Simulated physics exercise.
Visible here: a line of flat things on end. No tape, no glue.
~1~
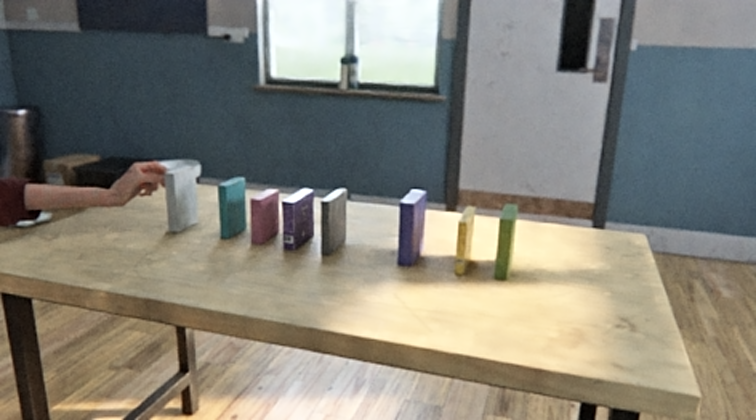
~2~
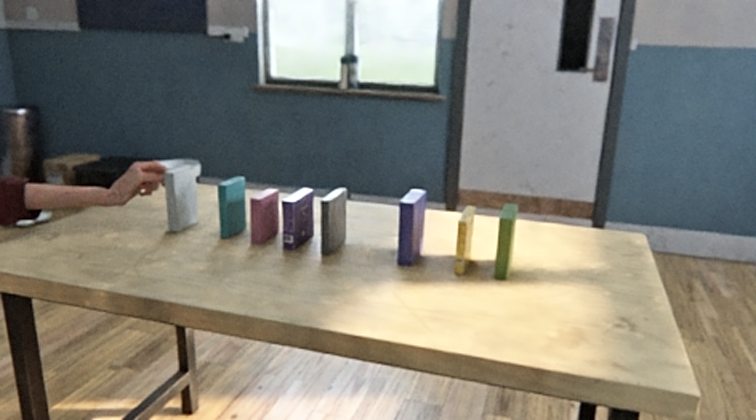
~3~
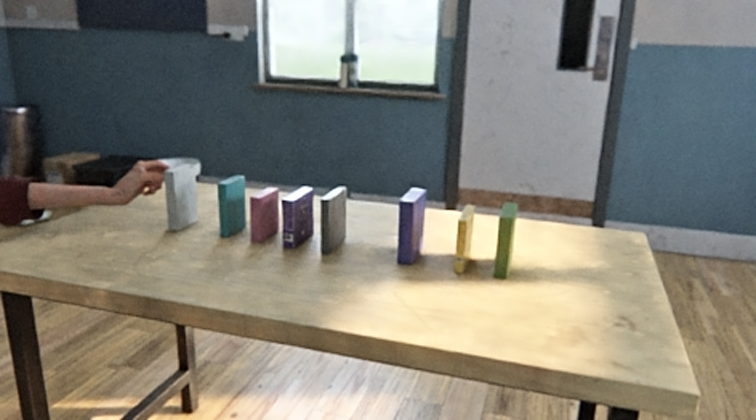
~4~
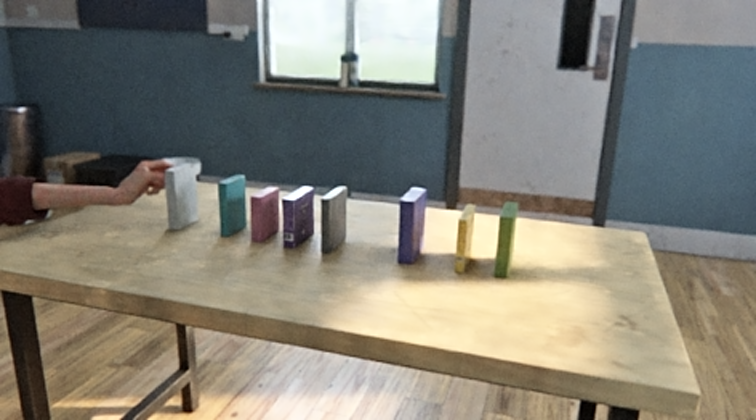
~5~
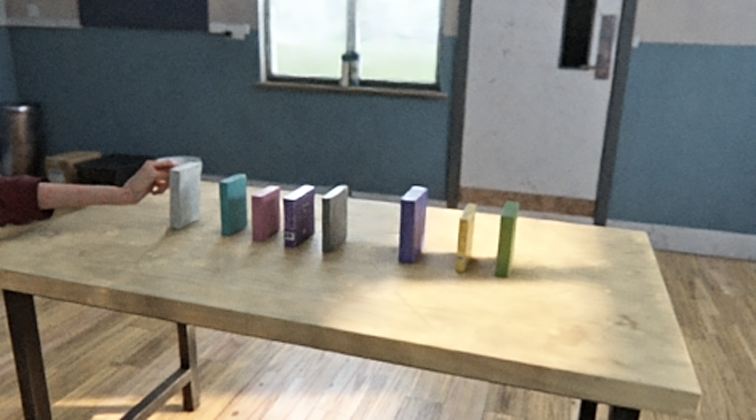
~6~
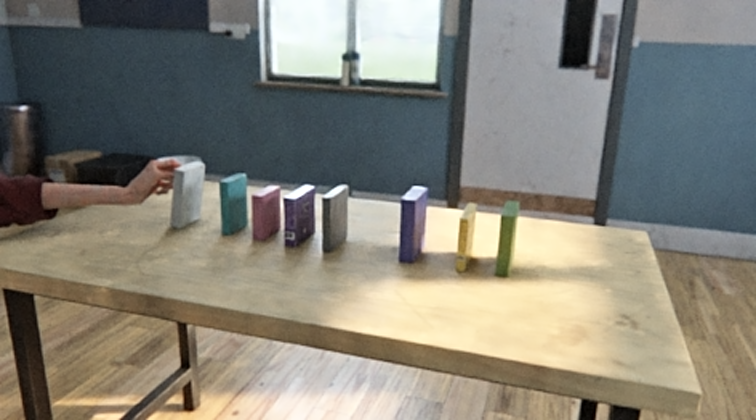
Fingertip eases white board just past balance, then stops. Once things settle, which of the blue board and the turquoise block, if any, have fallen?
The blue board has not fallen, the turquoise block has fallen.
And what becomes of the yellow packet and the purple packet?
The yellow packet stays up, while the purple packet tumbles.
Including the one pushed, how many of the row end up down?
In all, 5.
Then, 0.40 s past the last view, white board 73° over; turquoise block rocked 29° from its first pose near (249, 207); pink board rocked 3° from its first pose.
Then, 0.70 s past the last view, white board 86° over; turquoise block rocked 68° from its first pose near (265, 220); pink board rocked 68° from its first pose; purple packet rocked 61° from its first pose.
Then, 0.80 s past the last view, white board 90° over; turquoise block rocked 69° from its first pose near (266, 220); grey board on its side; purple packet on its side.
Finally, down or leaning hard on the table, purple packet, grey board, pink board and turquoise block; the other 2 still in place. Final places as the last picture's camera would see them, blue board near (414, 224), turquoise block near (263, 221).
